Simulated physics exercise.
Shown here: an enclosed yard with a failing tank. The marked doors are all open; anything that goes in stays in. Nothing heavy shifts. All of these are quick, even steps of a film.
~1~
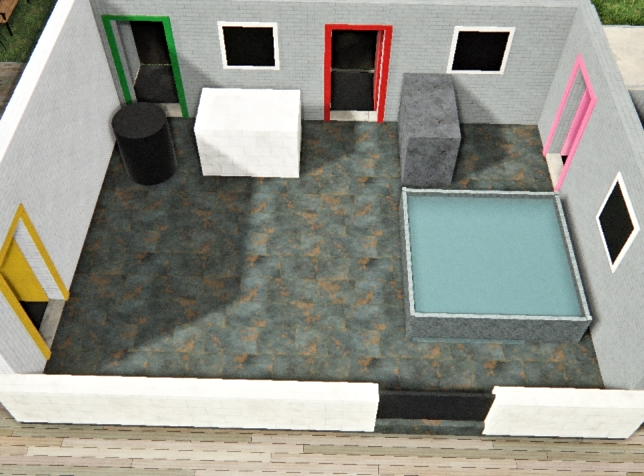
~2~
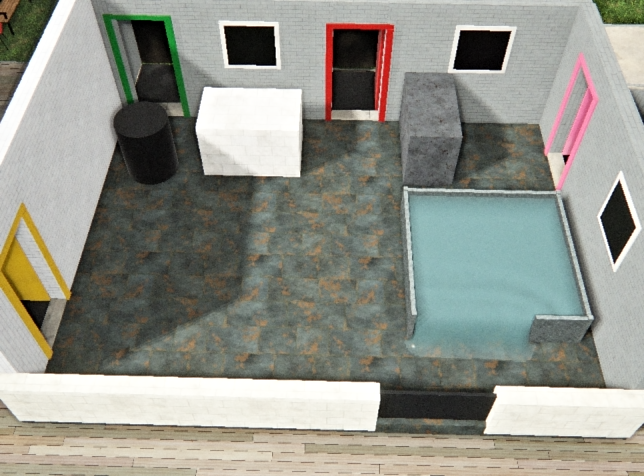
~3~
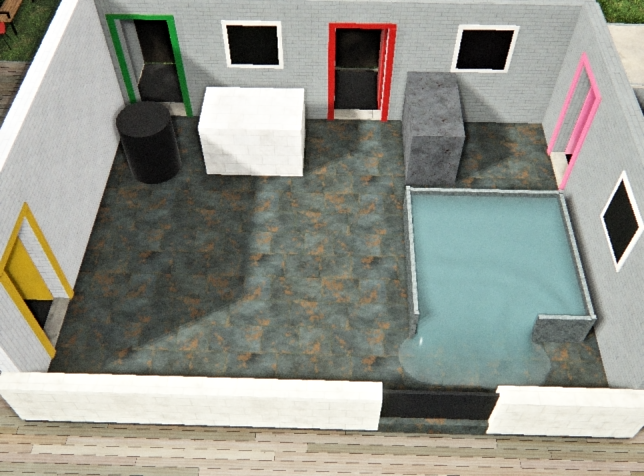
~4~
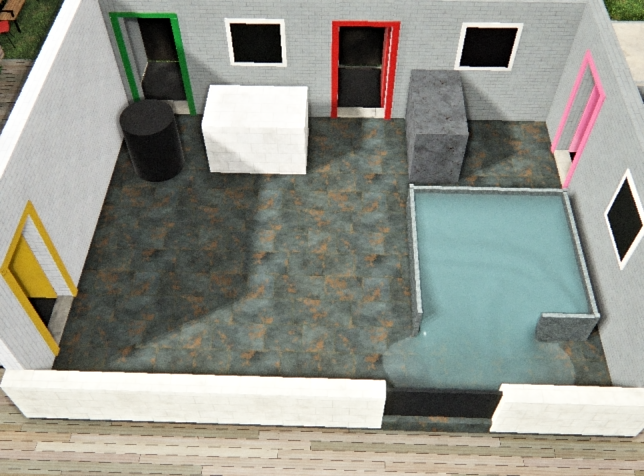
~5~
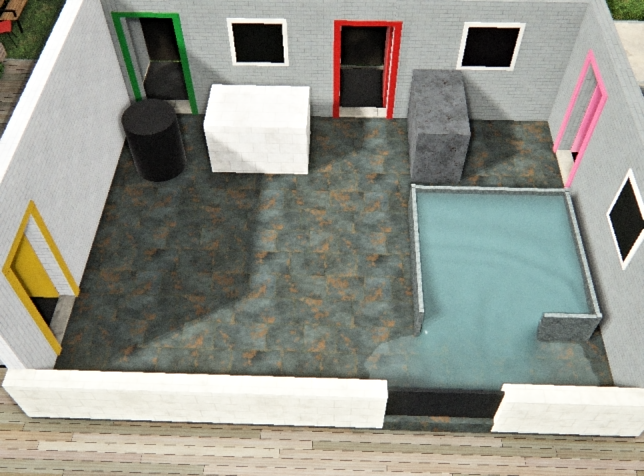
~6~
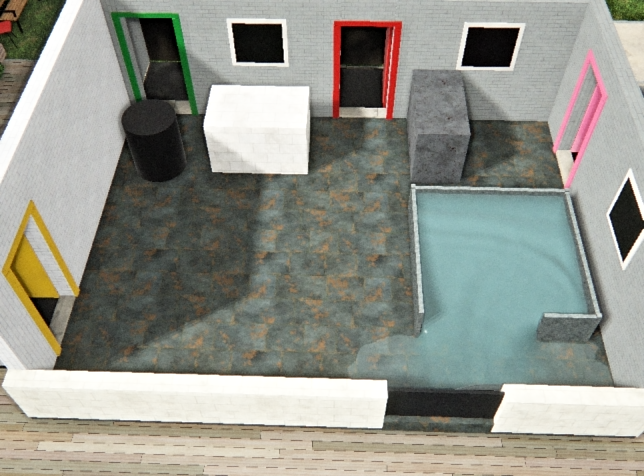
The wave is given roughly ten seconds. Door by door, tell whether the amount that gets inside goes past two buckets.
In the end the pink door ends up within two buckets; the yellow door ends up over two buckets; the green door ends up within two buckets; the red door ends up within two buckets.
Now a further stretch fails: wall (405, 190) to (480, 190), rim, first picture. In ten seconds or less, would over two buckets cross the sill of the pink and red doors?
The pink one exceeds the limit; the red one exceeds the limit.
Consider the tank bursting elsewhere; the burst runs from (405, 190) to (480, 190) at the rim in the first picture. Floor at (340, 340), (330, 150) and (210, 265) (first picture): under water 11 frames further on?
Sequence: Spared / wetted / spared.
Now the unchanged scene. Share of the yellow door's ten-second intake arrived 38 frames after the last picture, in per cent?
I'd put it at 65 percent.
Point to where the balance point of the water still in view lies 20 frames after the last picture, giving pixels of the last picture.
Around pixel (437, 307).
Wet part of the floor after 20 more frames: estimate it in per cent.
That's roughly 55 per cent.
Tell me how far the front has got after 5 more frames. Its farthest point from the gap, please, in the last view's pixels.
The farthest point of the front sits at (265, 400).
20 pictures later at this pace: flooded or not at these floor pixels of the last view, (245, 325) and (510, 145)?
Result, in the order given: Wetted / wetted.
A moment on, water covers 10 % of the floor; the pink door not reached, the yellow door not reached, the green door not reached, the red door not reached.
Next, water covers 25 % of the floor; the pink door not reached, the yellow door not reached, the green door not reached, the red door not reached.
Then, water covers 55 % of the floor; the pink door wet at the sill, nothing in, the yellow door over two buckets in, the green door not reached, the red door not reached.
Later, water covers 75 % of the floor; the pink door wet at the sill, nothing in, the yellow door far over two buckets in, the green door wet at the sill, nothing in, the red door wet at the sill, nothing in.
In the end, water covers 95 % of the floor; the pink door wet at the sill, nothing in, the yellow door far over two buckets in, the green door wet at the sill, nothing in, the red door wet at the sill, nothing in.
